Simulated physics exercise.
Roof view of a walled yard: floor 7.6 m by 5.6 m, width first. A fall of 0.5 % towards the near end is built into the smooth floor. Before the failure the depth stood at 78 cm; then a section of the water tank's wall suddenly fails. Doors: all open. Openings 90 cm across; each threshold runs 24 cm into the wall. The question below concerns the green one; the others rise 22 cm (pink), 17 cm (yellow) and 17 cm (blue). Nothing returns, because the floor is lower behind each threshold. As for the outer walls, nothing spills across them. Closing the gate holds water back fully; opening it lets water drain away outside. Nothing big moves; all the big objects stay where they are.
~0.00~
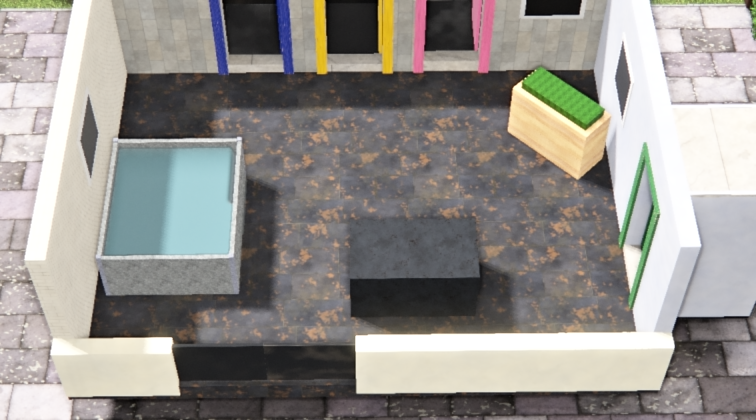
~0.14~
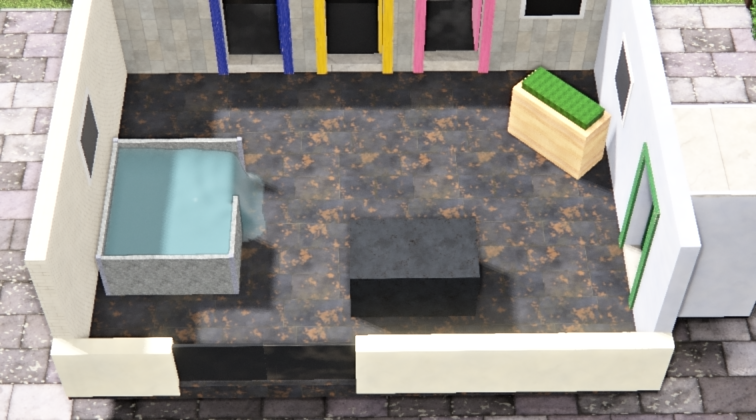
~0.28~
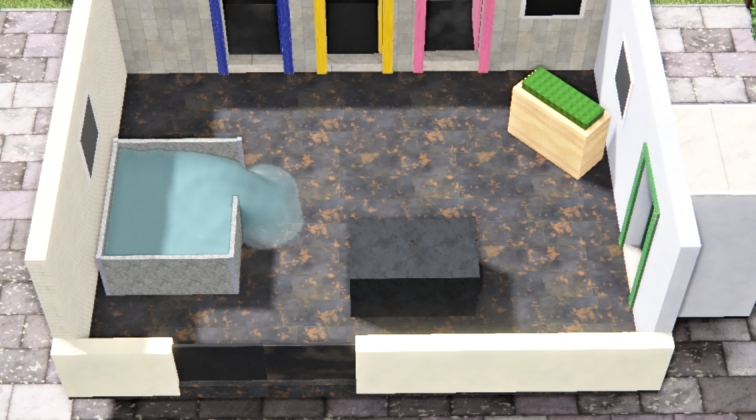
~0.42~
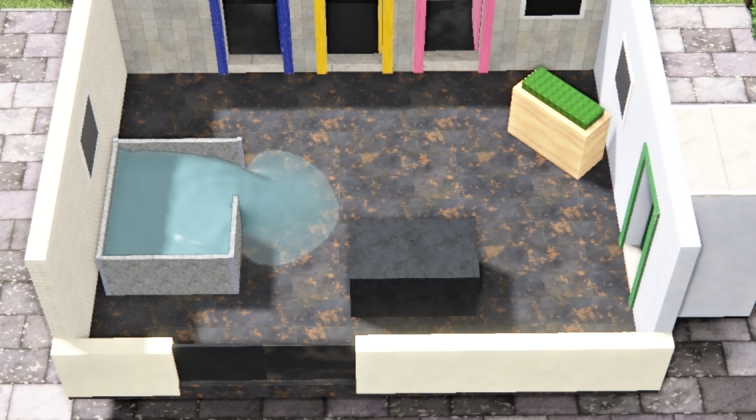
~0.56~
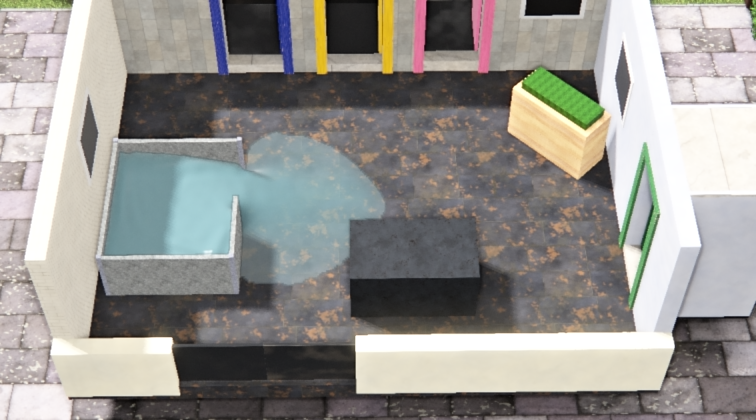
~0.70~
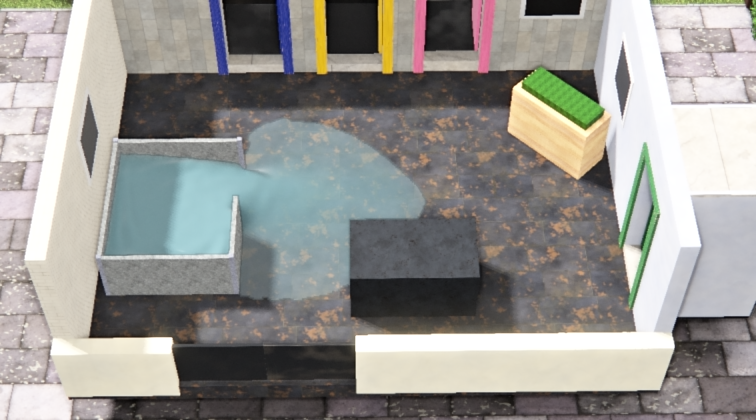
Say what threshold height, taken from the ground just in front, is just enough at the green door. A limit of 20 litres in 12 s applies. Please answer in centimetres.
I would put it at 14 cm.
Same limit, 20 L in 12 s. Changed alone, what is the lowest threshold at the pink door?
Pink: 10.0 cm.
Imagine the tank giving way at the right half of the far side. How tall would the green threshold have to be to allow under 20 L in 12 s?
In that case about 5.0 cm.
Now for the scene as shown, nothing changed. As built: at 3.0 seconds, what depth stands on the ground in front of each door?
Depths in cm - pink: 11, yellow: 9, green: 19, blue: 2.
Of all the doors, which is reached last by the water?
It is the blue one.
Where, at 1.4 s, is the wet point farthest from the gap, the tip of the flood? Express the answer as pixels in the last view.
Around pixel (575, 182).
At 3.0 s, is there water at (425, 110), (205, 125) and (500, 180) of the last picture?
In that order: Wet, dry, wet.
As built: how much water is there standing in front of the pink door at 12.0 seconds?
It works out to about 3.5 centimetres deep.
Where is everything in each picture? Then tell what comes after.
The first frame shows still water, 78 cm deep, in the water tank at (172, 200); the green door at (639, 232) is dry.
In the second frame, water pours out at (239, 195) and has run 0.3 m, to (260, 229); about 10 cm deep outside, 78 cm at the back.
In the third frame, water pours out at (239, 196) and has run 0.9 m, to (297, 225); about 12 cm deep outside, 78 cm at the back.
In the fourth frame, the gap is at (239, 196), the front 1.4 m out at (334, 218); the back of the water tank holds 75 cm.
In the fifth frame, the gap is at (239, 196), the front 2.1 m out at a hidden place; the back of the water tank holds 68 cm.
In the sixth frame, the gap is at (239, 196), the front 2.7 m out at a hidden place; the back of the water tank holds 66 cm; the green door at (639, 232), 5.8 m from the gap, is still 3.2 m from the nearest water.
After 1.4 s water covers 40 % of the floor, deepest (38 cm) near (254, 203); it has not reached the green door.
After 3.0 s water covers 65 % of the floor, deepest (36 cm) near (592, 70); 19 cm at the green door, 20 litres in over its 11 cm threshold.
After 12.0 s water covers 100 % of the floor, deepest (15 cm) near (258, 370); 7 cm at the green door, 49 litres in over its 11 cm threshold.
At the green door as built, the water arrived by 1.9 s and peaked near 20 cm at 2.8 s.
Run again over the same 12 s with other heights there, 32 litres in over 12.5 cm, 9 litres over 17 cm. The limit of 20 litres is kept from about 14 cm up.
